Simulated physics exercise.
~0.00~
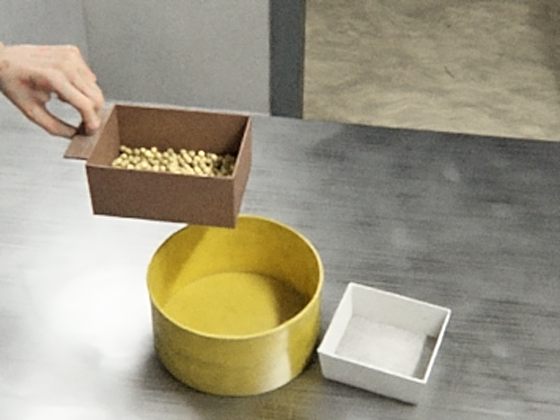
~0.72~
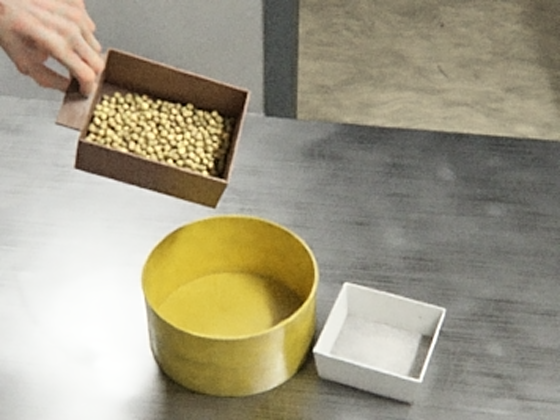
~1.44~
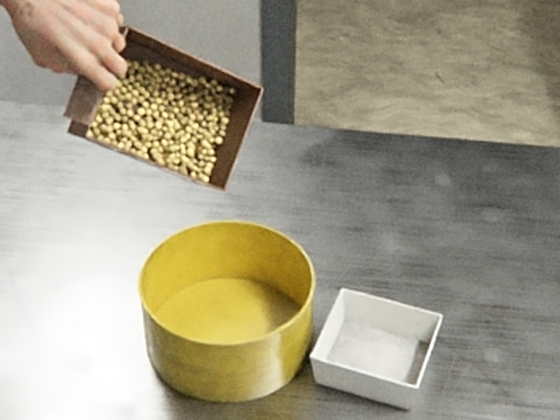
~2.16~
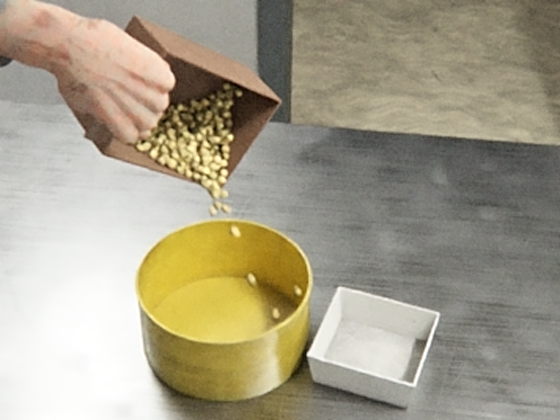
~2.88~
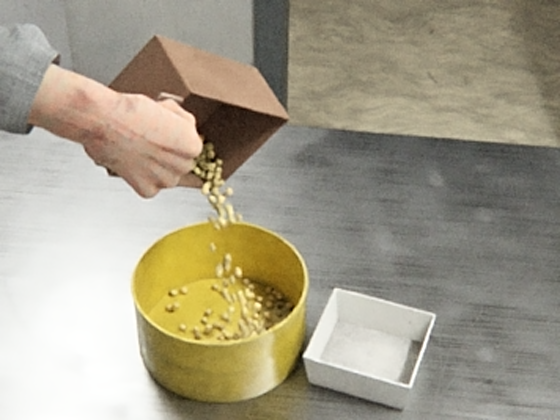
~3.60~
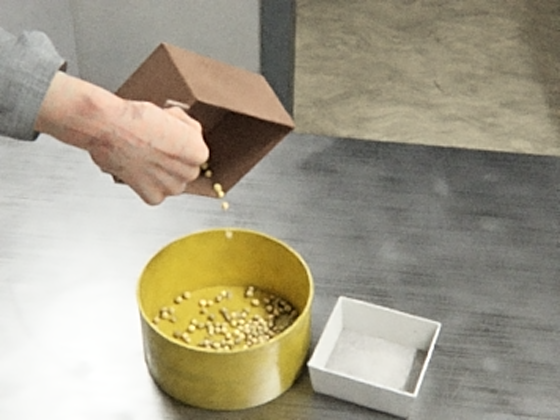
A hand held a brown box of soya beans above a yellow pot beside a small white tin, then tipped it steadily until the beans poured into the pot, with the last few still dropping as the box stayed tilted.
